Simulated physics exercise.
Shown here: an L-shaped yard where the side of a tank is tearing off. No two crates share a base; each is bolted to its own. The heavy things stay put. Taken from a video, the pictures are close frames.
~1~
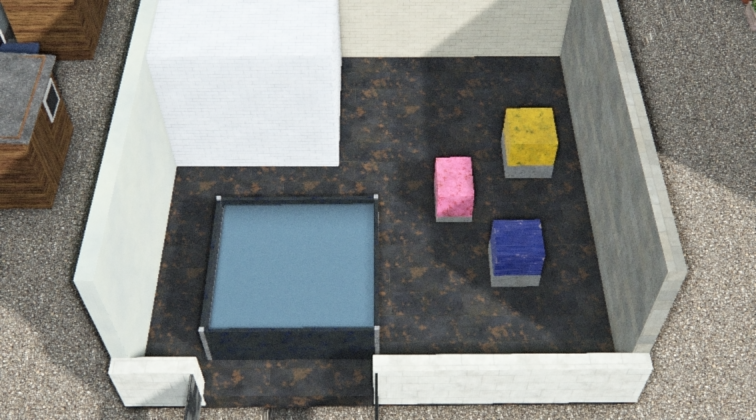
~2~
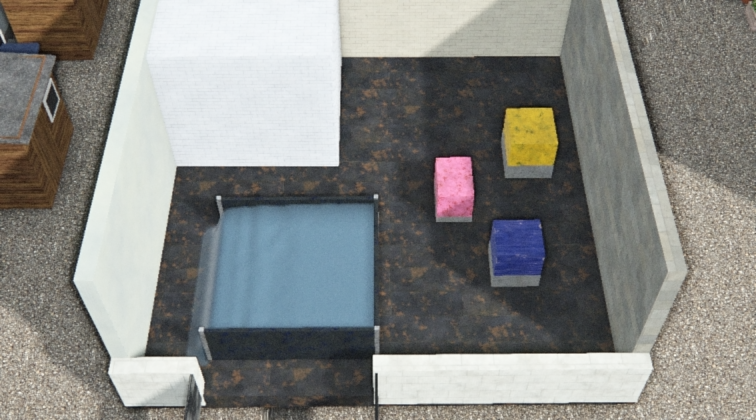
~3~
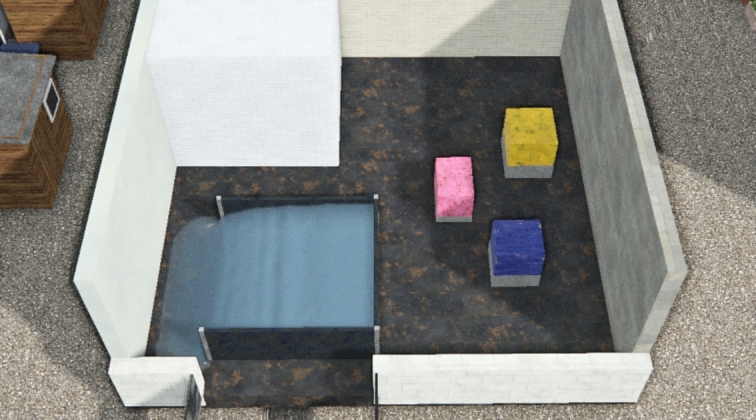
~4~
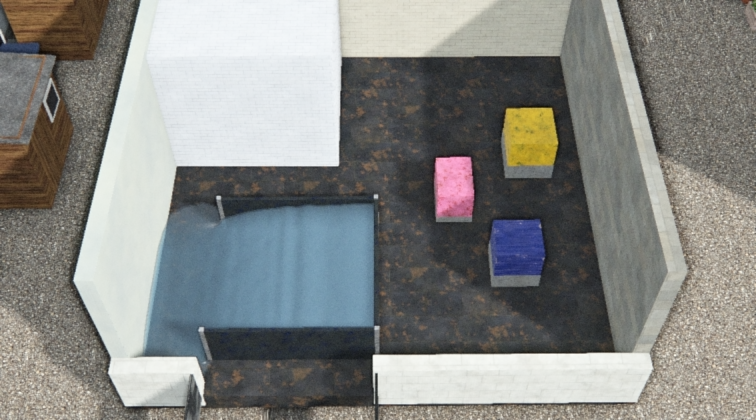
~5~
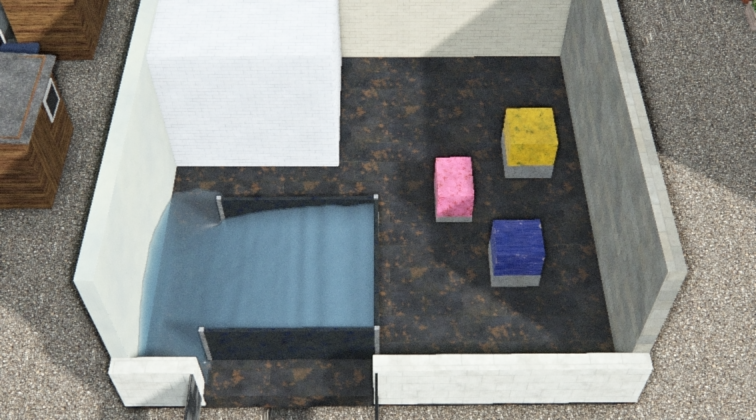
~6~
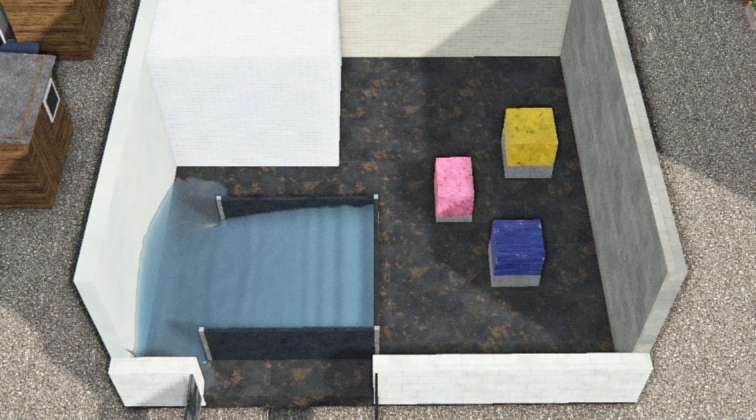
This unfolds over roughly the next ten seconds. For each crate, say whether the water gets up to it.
The blue crate is not flooded; the yellow crate is not flooded; the pink crate is flooded.
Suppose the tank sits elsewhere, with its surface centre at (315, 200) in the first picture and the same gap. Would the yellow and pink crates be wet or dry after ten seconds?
Yellow untouched, pink untouched.
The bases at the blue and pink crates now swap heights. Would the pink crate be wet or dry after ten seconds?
My guess is that the pink one is inundated.
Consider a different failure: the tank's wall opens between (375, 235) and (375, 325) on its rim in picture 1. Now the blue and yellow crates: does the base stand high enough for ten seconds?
As I see it, the blue one gets reached, and the yellow one gets reached.
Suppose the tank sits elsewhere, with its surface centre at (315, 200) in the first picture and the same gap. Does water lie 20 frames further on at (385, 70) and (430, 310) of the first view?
The first is not reached, and then the second is wetted.
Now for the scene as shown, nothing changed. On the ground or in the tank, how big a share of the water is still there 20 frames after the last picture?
I'd put it near 92 %.
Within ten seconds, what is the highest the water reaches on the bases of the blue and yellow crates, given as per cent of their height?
About 50 and 50 per cent.
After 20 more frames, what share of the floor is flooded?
I'd estimate some 50 per cent.
A moment on, water covers 15 % of the floor; the blue crate not reached, the yellow crate not reached, the pink crate not reached.
Next, water covers 25 % of the floor; the blue crate not reached, the yellow crate not reached, the pink crate not reached.
Then, water covers 50 % of the floor; the blue crate water round its plinth, the yellow crate water round its plinth, the pink crate water round its plinth.
Later, water covers 85 % of the floor; the blue crate water round its plinth, the yellow crate water round its plinth, the pink crate water round its plinth.
In the end, water covers 95 % of the floor; the blue crate stayed above the water, the yellow crate stayed above the water, the pink crate was topped.
